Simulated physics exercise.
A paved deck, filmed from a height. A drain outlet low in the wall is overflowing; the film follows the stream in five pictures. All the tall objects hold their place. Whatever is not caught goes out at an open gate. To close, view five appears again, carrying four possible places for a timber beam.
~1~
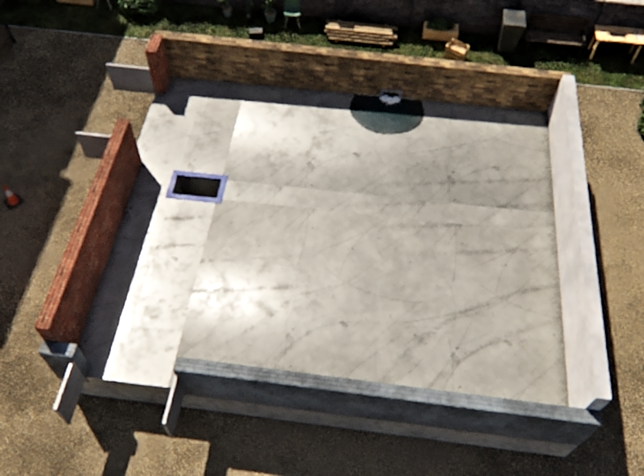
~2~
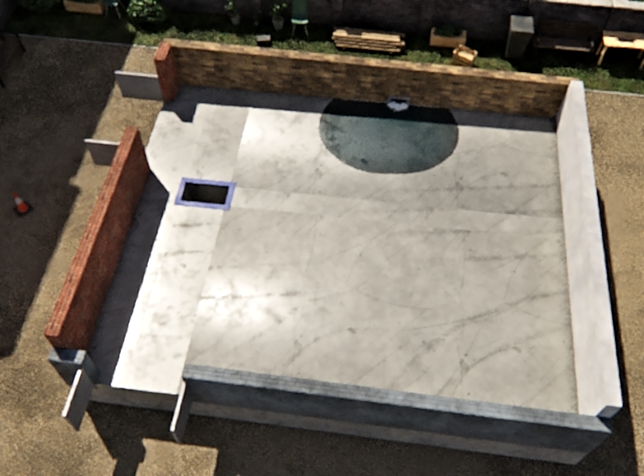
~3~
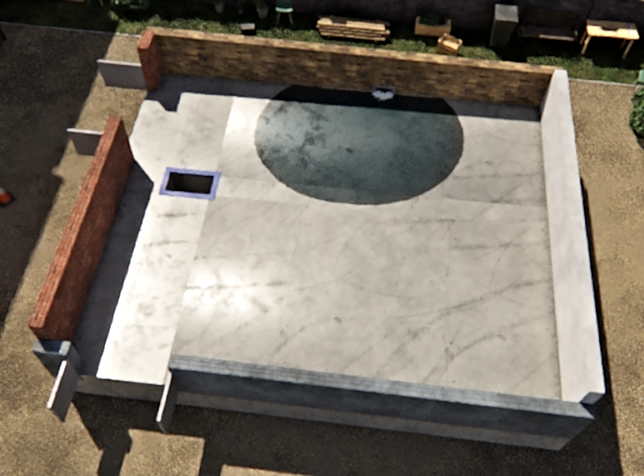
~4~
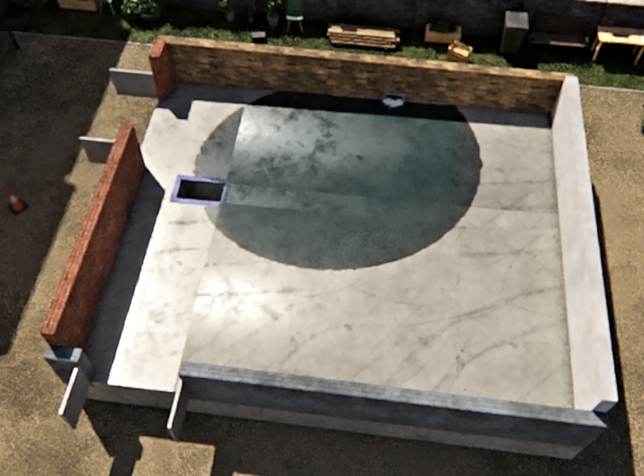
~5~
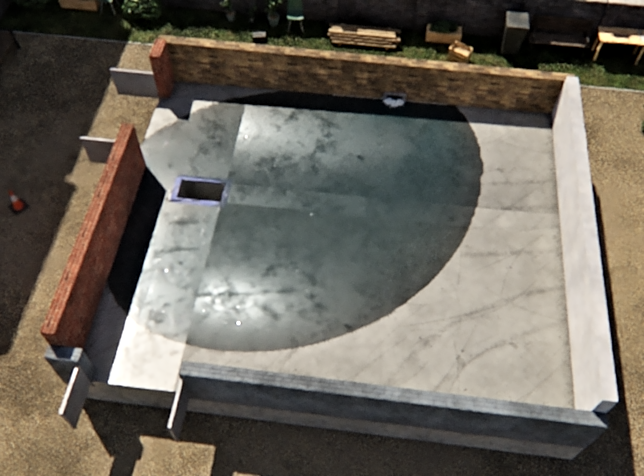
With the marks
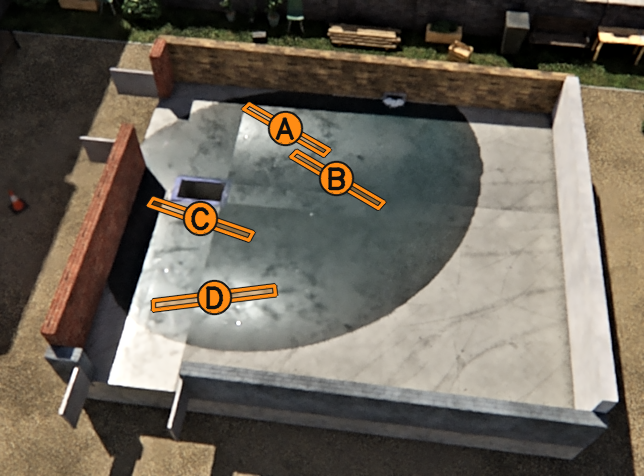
A pale paved deck, seen from high above, is edged by low walls: tan brick at the back, red brick on the left, white on the right and grey in front. A small blue-framed drain pit sits at the left, with benches and grass behind. Dark water spreads from the back wall across the paving, reaching the pit and then the front left, while the view shifts slightly.
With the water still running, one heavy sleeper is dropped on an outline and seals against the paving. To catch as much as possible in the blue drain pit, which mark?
I would pick place C.
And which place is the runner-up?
Here it is place D.
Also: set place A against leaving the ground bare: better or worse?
It is worse.
On the marked copy, A from (246, 106) to (326, 152); B from (293, 154) to (381, 205); C from (150, 201) to (250, 236); D from (153, 305) to (274, 290).
For place A, about 6 % of the stream runs into the blue drain pit, about 94 % out by the gates.
For place B, about 11 % of the stream runs into the blue drain pit, about 89 % out by the gates.
For place C, about 33 % of the stream runs into the blue drain pit, about 67 % out by the gates.
For place D, about 19 % of the stream runs into the blue drain pit, about 81 % out by the gates.
